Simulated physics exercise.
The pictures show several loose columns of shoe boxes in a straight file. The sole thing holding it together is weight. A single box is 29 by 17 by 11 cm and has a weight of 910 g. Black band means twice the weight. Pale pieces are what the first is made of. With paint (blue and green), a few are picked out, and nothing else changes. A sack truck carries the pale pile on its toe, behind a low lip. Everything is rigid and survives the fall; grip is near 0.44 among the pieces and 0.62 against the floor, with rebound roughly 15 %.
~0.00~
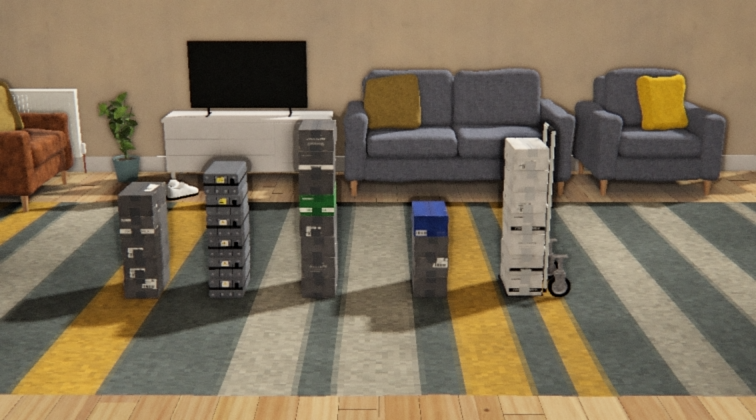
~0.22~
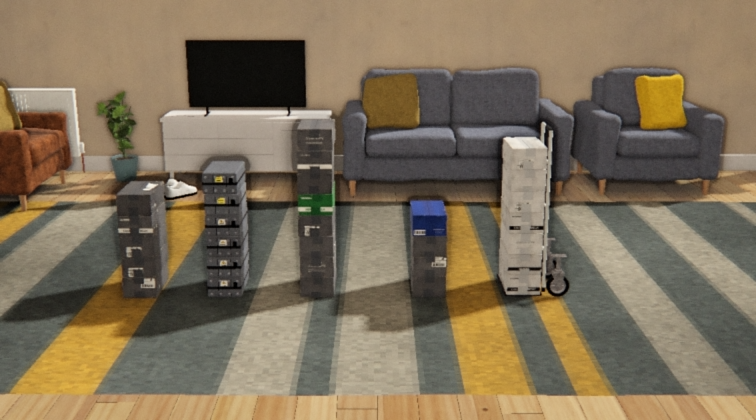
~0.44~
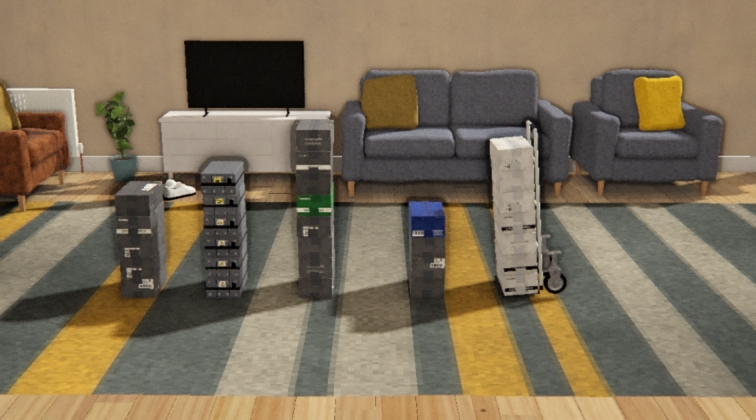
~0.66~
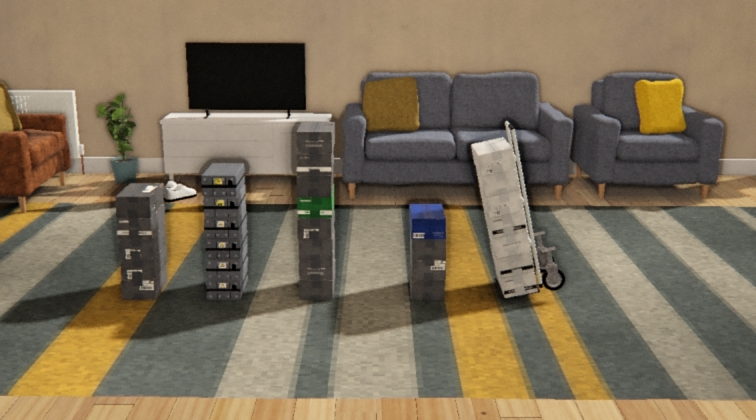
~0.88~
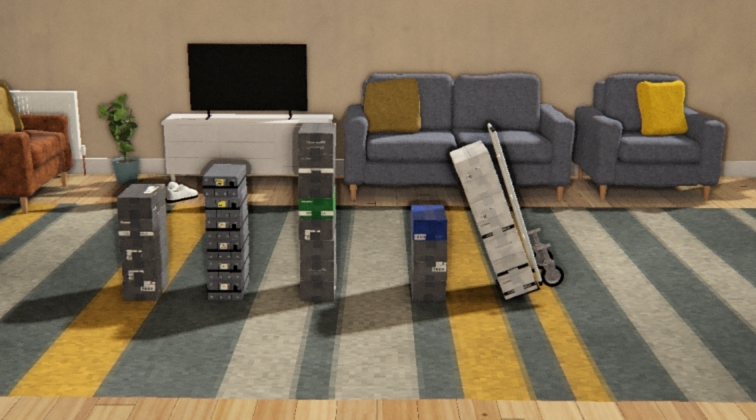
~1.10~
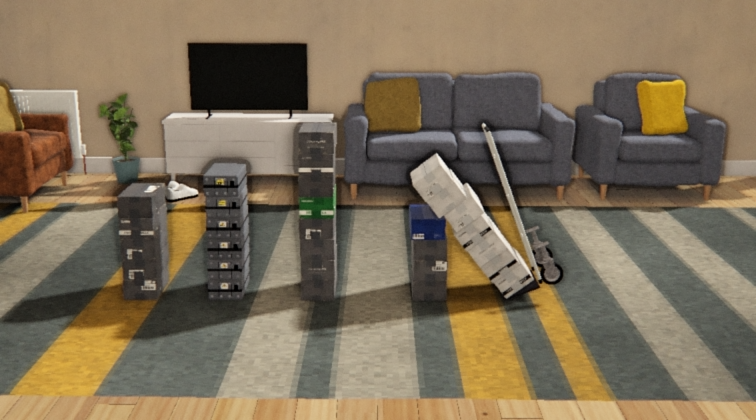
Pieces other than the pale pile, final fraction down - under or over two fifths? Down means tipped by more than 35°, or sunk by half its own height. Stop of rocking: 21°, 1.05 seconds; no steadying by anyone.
Under.
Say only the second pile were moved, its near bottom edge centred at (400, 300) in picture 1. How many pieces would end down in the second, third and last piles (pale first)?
Then, pile by pile: Second 0, third 0, last 0.
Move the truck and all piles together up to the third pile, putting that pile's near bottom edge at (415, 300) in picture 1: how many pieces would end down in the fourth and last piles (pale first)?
Counts down: Fourth 0; last 0.
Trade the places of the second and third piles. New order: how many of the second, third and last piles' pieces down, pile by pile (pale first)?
Count of fallen pieces - second: 8; third: 3; last: 0.
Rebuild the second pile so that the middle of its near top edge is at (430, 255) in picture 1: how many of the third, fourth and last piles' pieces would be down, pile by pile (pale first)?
Pile by pile that makes third 0, fourth 0, last 0.
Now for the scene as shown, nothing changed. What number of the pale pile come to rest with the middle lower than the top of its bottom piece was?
4.
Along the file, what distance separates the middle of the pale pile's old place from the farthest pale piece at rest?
95 cm.
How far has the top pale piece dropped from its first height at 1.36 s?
About 45 cm.
After 1.36 s, 7 of the pale pile down; none of the 23 other boxes down, 4 disturbed; blue box 5° from how it stood.
After 1.86 s, 7 of the pale pile down; 2 of the 23 other boxes down; blue box 42° from how it stood, 49 mm lower.
In the end (2.8 s), 7 of the pale pile down; 4 of the 23 other boxes down; blue box 38° from how it stood, 11 cm lower; green box 46 mm from its place. That is 17 per cent. From the last view, middles, blue box near (357, 242), green box near (309, 200).
